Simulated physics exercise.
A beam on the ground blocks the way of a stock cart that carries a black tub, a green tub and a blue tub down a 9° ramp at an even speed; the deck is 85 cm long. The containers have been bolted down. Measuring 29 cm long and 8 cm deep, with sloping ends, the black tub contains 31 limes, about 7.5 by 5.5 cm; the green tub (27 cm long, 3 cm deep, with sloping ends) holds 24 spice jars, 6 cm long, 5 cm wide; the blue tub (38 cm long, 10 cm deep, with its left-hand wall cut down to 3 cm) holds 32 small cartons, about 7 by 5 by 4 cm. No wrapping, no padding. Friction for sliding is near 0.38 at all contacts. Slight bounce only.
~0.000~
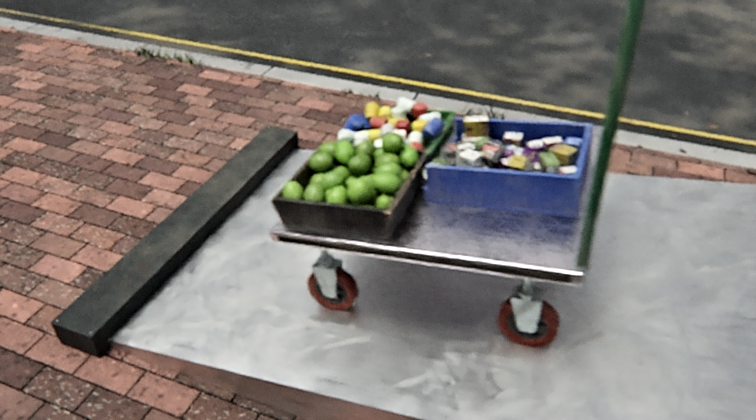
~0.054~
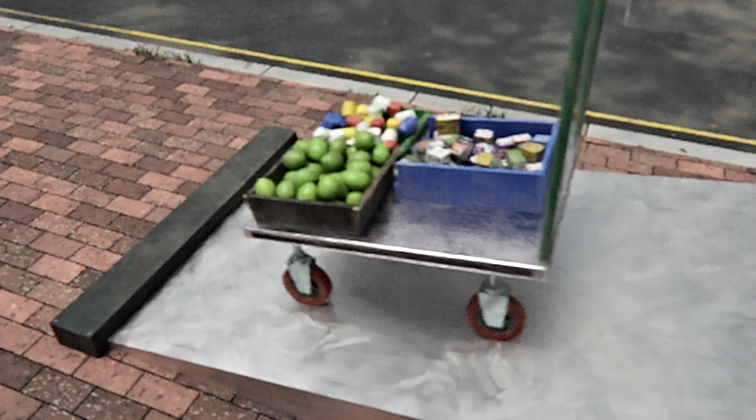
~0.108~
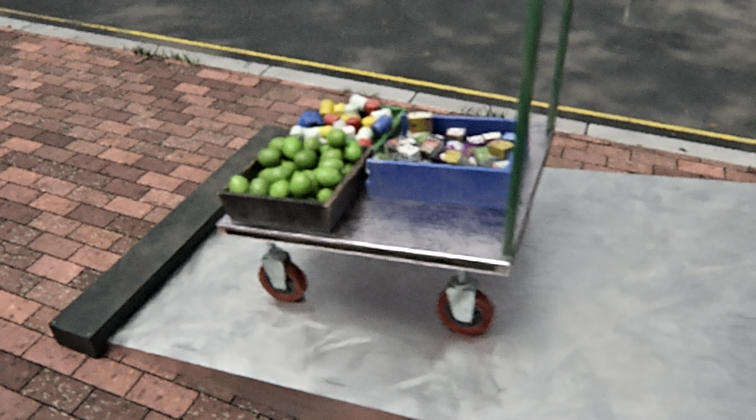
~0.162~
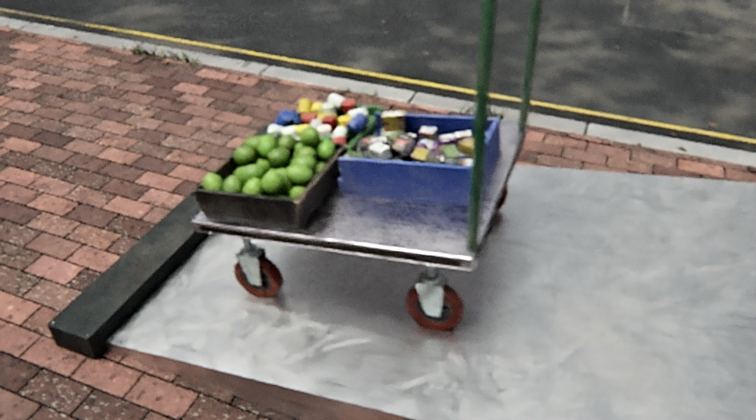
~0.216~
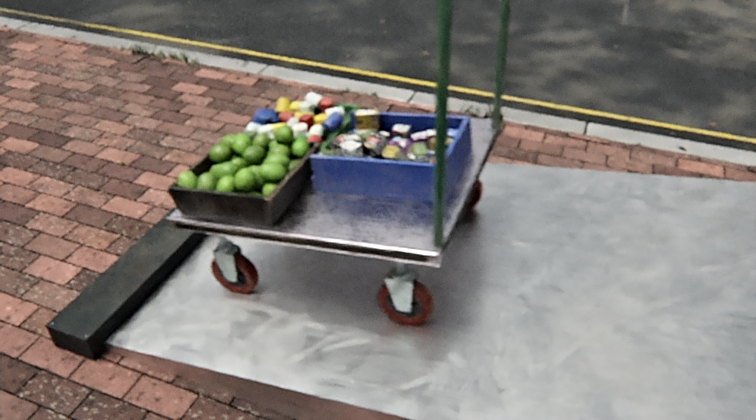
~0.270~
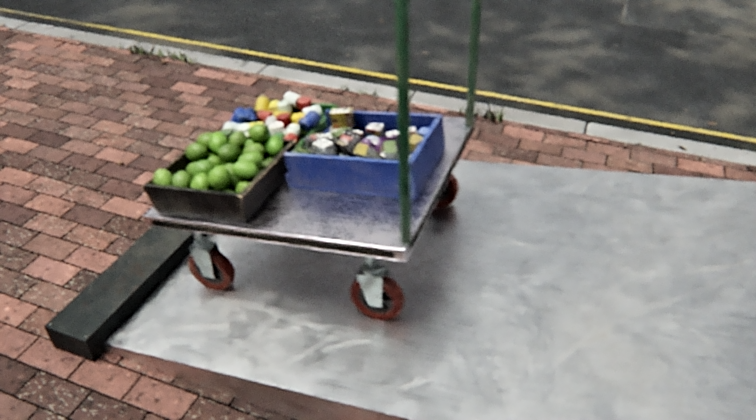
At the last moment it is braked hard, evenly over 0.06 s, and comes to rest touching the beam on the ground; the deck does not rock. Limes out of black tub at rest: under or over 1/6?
I expect it to lose a smaller share than a sixth of its load.
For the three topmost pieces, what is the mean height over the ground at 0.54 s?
56 cm.
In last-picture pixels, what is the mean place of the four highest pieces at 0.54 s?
Centred close to (301, 138).
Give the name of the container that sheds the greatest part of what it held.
It is the green tub.
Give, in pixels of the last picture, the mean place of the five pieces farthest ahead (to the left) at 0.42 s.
Near (201, 116) in pixels.
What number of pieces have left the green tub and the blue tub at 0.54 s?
The green tub is at about 8 and the blue tub at about 2.
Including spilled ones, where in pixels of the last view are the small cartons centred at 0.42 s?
Centre: About (300, 149) px.
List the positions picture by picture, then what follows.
In the first frame (places track the rim corner closest to us here), black tub (386, 211); blue tub (574, 177); 58 cm to go; all still inside.
The second frame shows black tub (354, 207); blue tub (538, 173); 49 cm to go.
The third frame shows black tub (324, 204); blue tub (504, 170); 40 cm to go.
The fourth frame shows black tub (295, 201); blue tub (470, 168); 31 cm to go.
The fifth frame shows black tub (266, 198); blue tub (438, 165); 23 cm to go.
The sixth frame shows black tub (238, 195); blue tub (407, 162); 14 cm to go; all still inside.
After 0.32 s, it begins to slow.
After 0.42 s, the black tub has all 31, the green tub is down by 2 of 24 and the blue tub is down by 2 of 32.
After 0.54 s, the black tub has all 31, the green tub is down by 8 of 24 and the blue tub is down by 2 of 32.
After 0.77 s, the black tub is down by 1 of 31, the green tub is down by 9 of 24 and the blue tub is down by 4 of 32.
Outcome (at 1.28 s), the black tub is down by 2 of 31, the green tub is down by 10 of 24 and the blue tub is down by 4 of 32. Asked share, 2 of 31, 6 per cent.
